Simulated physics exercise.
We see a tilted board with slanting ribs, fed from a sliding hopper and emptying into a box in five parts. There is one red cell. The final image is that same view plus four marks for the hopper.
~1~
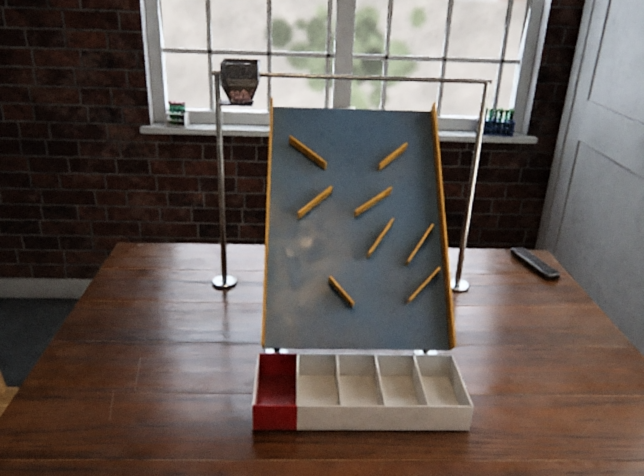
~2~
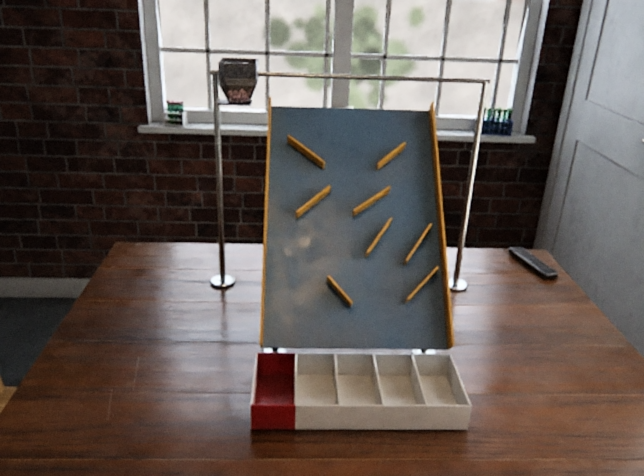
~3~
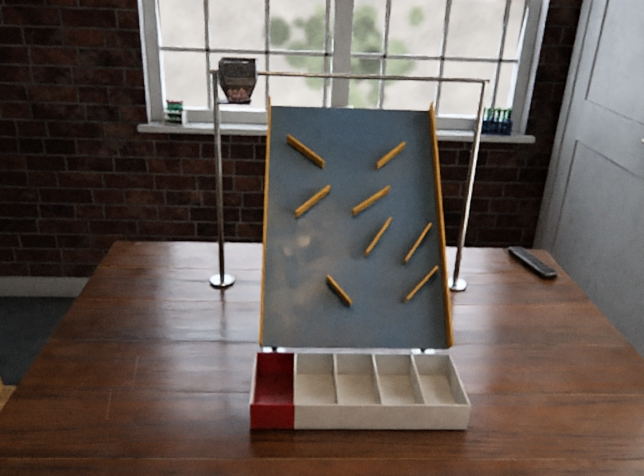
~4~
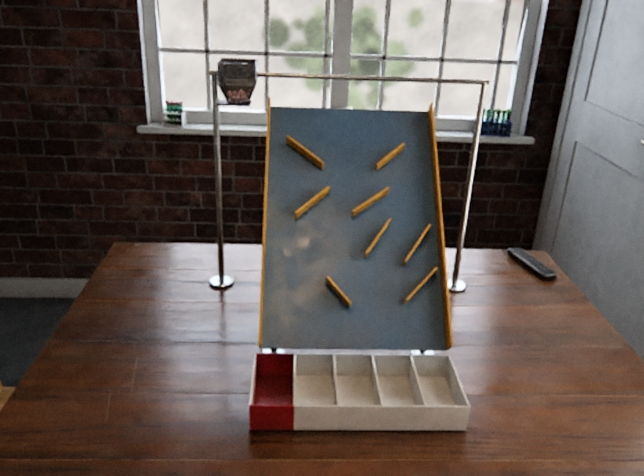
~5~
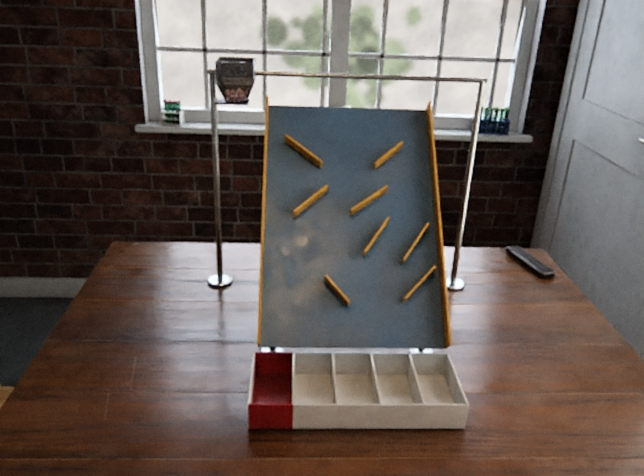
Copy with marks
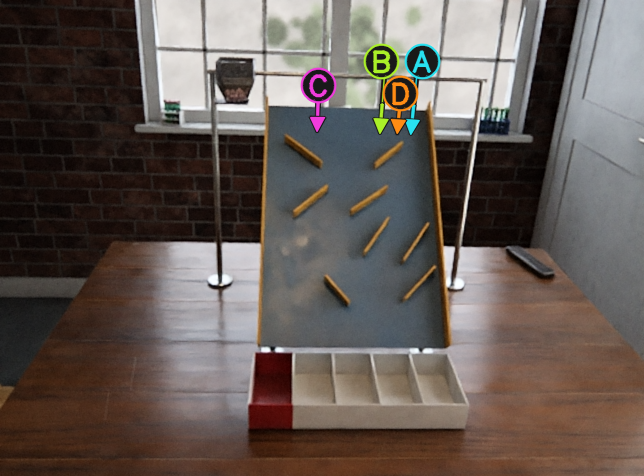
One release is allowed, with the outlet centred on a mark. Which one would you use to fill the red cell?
B works best here.
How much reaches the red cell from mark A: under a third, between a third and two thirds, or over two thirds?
Under a third.
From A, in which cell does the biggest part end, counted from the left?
The third.
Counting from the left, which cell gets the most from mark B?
It is the first one.
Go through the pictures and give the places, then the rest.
In the first frame, hopper at (242, 94), sugar pearls, door shut.
In the second frame, ribs (288, 135) to (324, 162), (378, 164) to (405, 142), (297, 212) to (330, 186).
In the third frame, ribs (354, 210) to (390, 186), (367, 252) to (391, 217), (406, 260) to (431, 223).
In the fourth frame, ribs (327, 276) to (351, 303), (407, 300) to (437, 268).
In the fifth frame, red cell at (271, 414), number 1 of 5 from the left.
On the marked copy, mark A meets the board at (411, 129); mark B meets the board at (380, 128); mark C meets the board at (317, 126); mark D meets the board at (397, 128).
With A, a small part in the red cell, about two thirds in other cells, about a quarter outside the box.
With B, about a third in the red cell, about a quarter in other cells, about a third outside the box.
With C, a small part in the red cell, about half in other cells, about a third outside the box.
With D, a small part in the red cell, about a third in other cells, about half outside the box.
